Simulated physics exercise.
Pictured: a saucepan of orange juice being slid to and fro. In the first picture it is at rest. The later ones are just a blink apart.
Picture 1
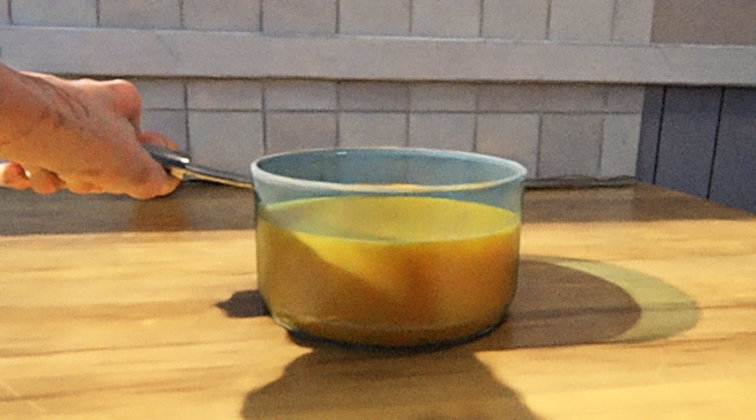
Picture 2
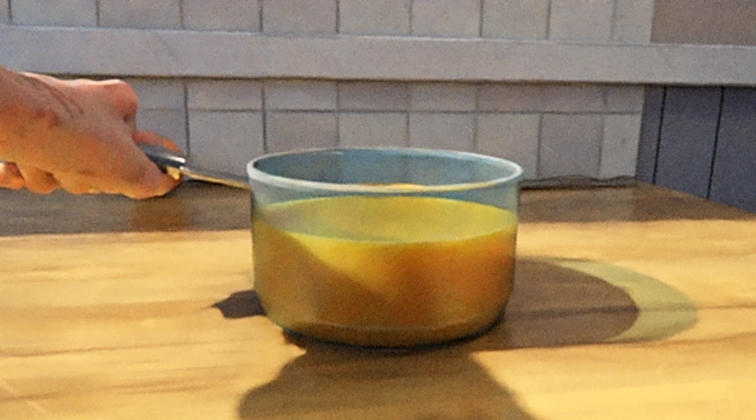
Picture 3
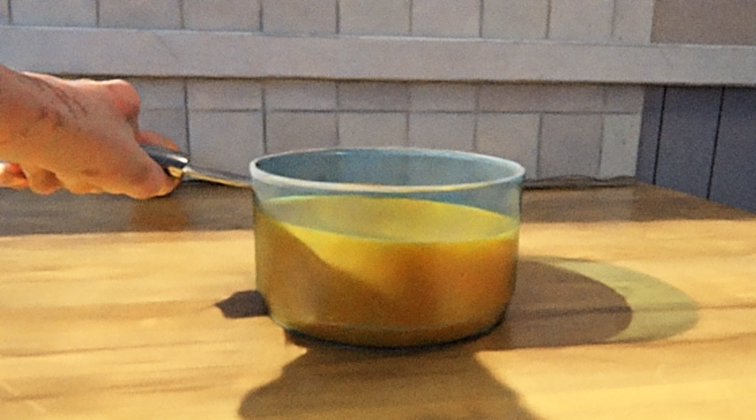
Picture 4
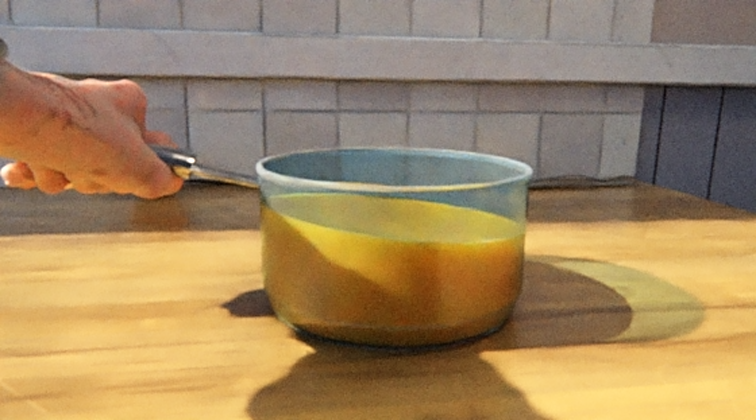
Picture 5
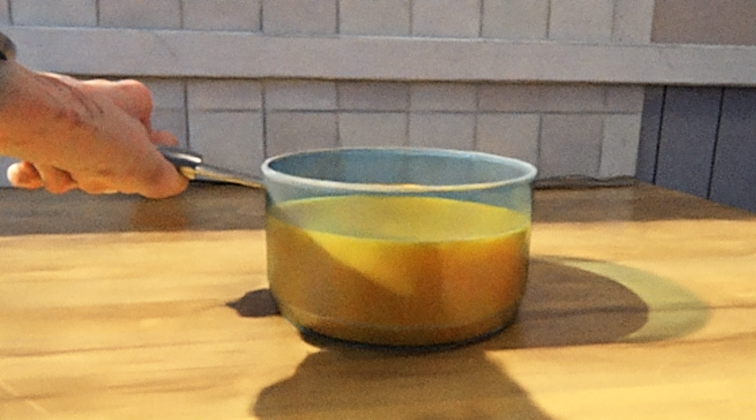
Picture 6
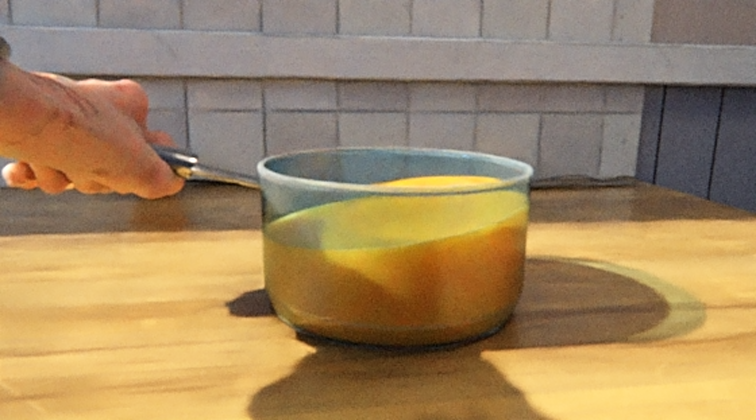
A glass saucepan of orange liquid, its handle held by a hand at the left, slides slightly left and then right on a wooden surface before shifting slightly back left, while the liquid tilts higher left, levels, then rises on the right.
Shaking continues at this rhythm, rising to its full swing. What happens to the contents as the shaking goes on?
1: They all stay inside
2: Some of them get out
Option 2: Some of them get out.
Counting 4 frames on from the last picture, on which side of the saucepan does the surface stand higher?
Towards the left portion.
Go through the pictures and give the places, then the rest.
In the first frame, saucepan (388, 229) about two thirds full; at rest.
In the second frame, saucepan about two thirds full, surface at (385, 208); surface about level.
In the third frame, saucepan (386, 229) about two thirds full; surface a little higher on the left.
In the fourth frame, saucepan about two thirds full, surface at (392, 208); surface a little higher on the left.
In the fifth frame, saucepan (398, 229) about two thirds full; surface about level.
In the sixth frame, saucepan about two thirds full, surface at (394, 208); surface clearly higher on the right.
Shortly, the highest wave so far goes over the rim.
At the finish, the highest wave so far goes over the rim; some is on the top.
